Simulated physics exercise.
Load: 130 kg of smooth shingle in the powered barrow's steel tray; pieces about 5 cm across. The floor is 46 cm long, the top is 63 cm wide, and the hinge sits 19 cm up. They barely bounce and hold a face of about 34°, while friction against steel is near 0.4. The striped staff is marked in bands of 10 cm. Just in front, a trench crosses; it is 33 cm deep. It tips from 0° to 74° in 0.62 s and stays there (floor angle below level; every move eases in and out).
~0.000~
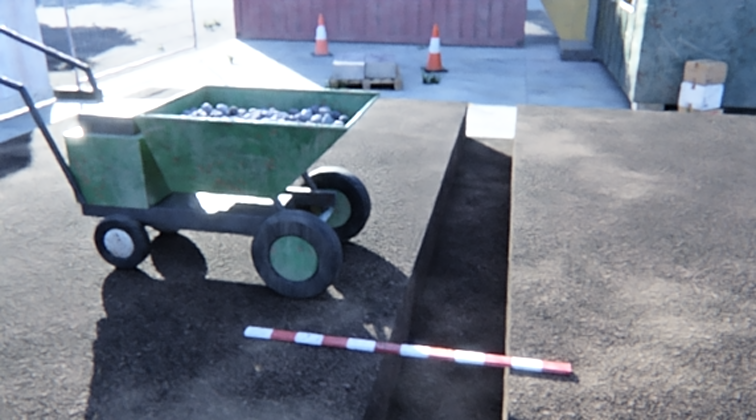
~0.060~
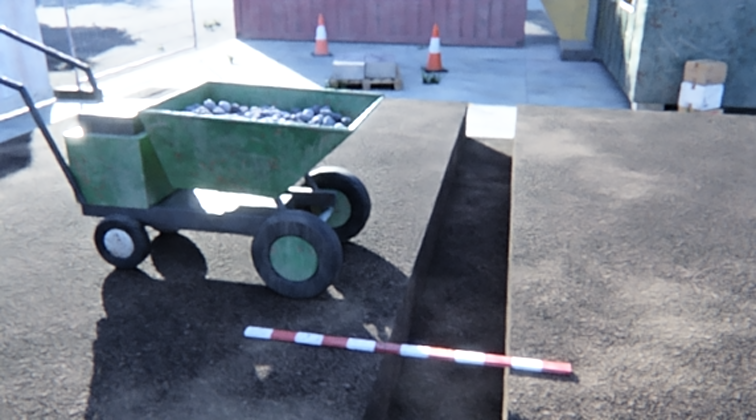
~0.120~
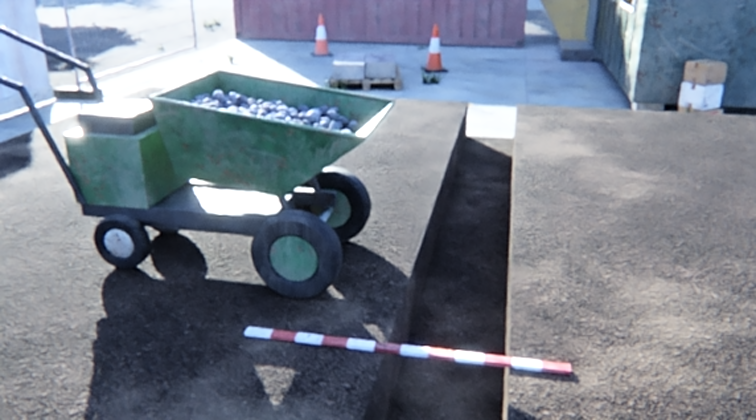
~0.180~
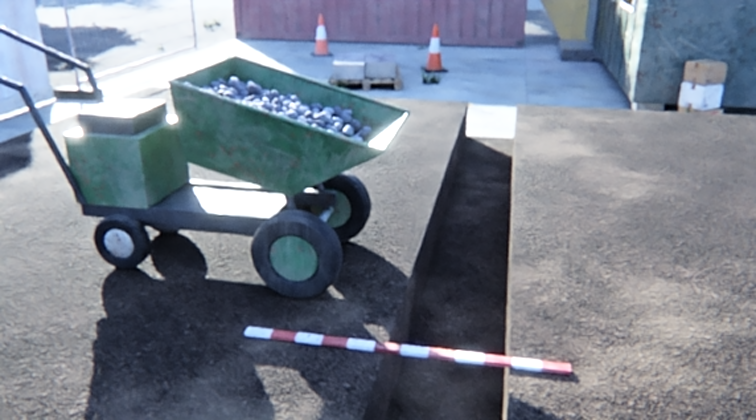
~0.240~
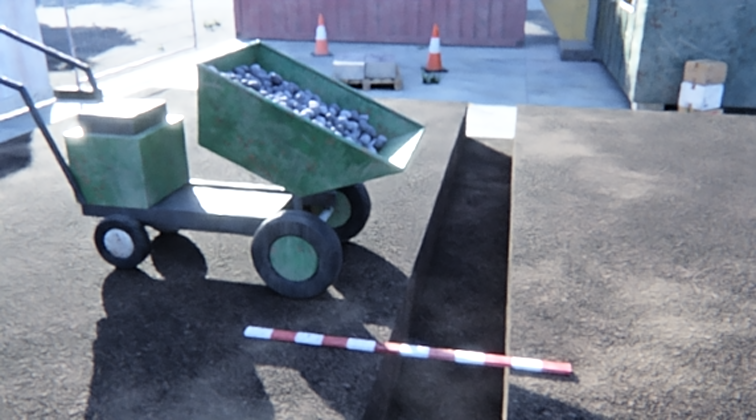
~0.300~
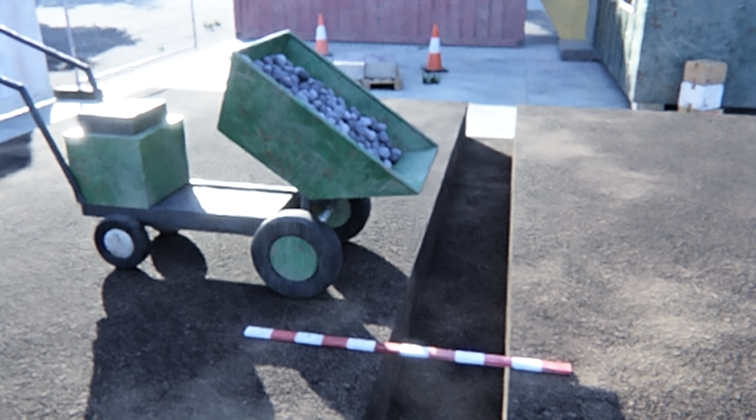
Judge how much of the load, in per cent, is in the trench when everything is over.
I judge it at about 66 per cent.
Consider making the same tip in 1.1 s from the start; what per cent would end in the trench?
That works out at about 80 in a hundred.
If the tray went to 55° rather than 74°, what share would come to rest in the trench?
In that case some 60 per cent.
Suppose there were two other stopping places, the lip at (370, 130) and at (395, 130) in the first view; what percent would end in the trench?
Near 45 and near 20 percent.
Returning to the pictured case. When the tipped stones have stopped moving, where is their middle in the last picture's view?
Centre estimate: Around (491, 327).
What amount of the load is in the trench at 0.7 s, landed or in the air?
Some 35 per cent.
After 0.5 s the floor is at 62°; 100 % in the tray; the foremost stones are at (427, 213).
After 0.7 s the floor is at 74°; 61 % in the tray, 35 % in the trench, 4 % past the trench; the foremost stones are at (531, 280).
After 1.1 s the floor is at 74°; 2 % in the tray, 63 % in the trench, 34 % past the trench; the foremost stones are past the picture's edge.
After 3.0 s the floor is at 74°; 0 % in the tray, 66 % in the trench, 34 % past the trench; the foremost stones are past the picture's edge.
